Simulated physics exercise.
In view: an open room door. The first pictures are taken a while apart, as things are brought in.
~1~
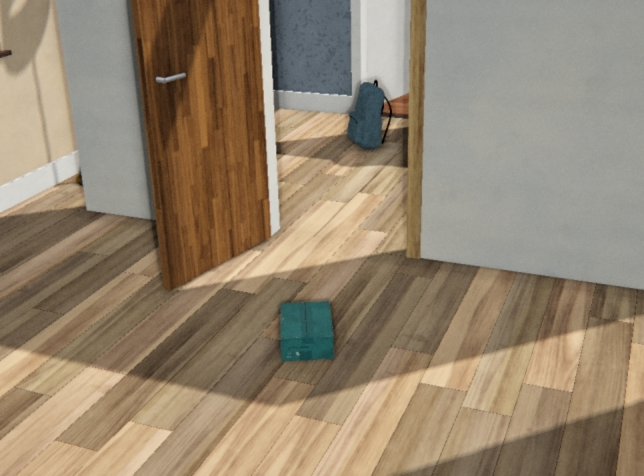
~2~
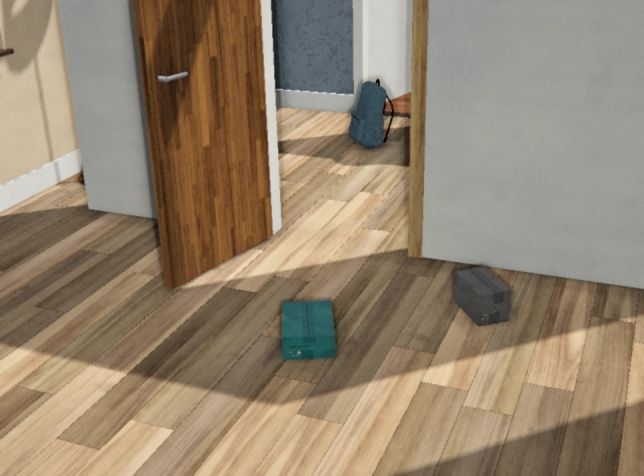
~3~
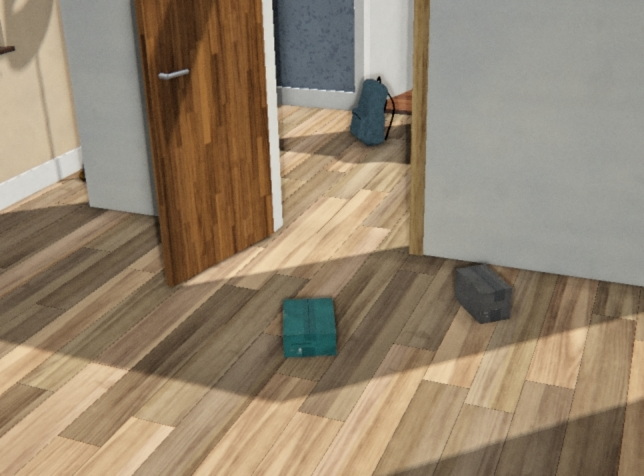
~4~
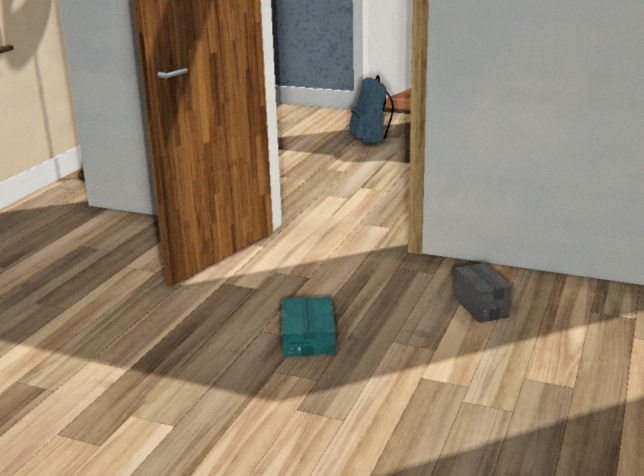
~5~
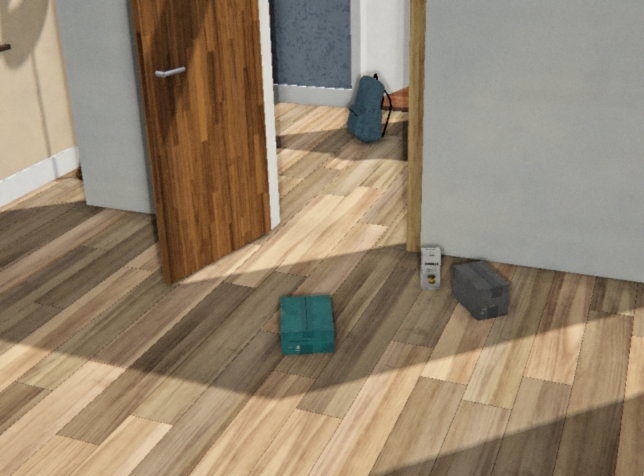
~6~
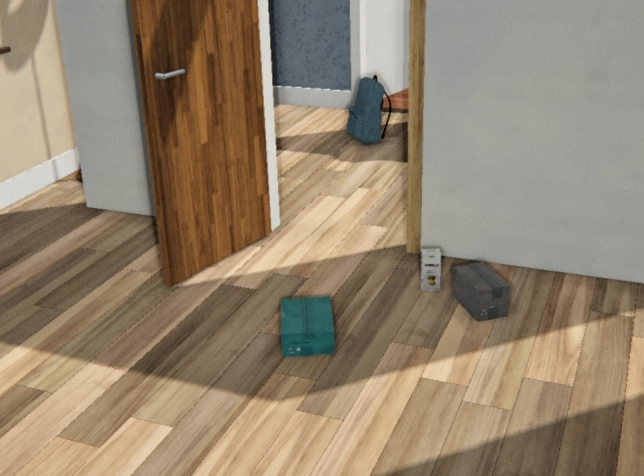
In a sunlit room with a wood-plank floor, a brown door stands wide open and a turquoise parcel sits near the doorway, a backpack visible beyond. A grey parcel appears to its right by the wall, then a small white carton beside the grey one, while the door stays still.
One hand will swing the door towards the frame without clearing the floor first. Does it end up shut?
As it turns out, it closes.
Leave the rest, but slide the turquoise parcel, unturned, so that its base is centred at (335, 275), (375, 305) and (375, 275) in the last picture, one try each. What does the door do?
In the first case it jams; in the second case it reaches the frame; in the third case it reaches the frame.
Then, 1.30 s on from there, door at 71°.
Then, 2.30 s on from there, door at 33°.
In the end, door at 0°; all 3 unmoved. At the end, from the last picture's camera, white carton near (431, 270).
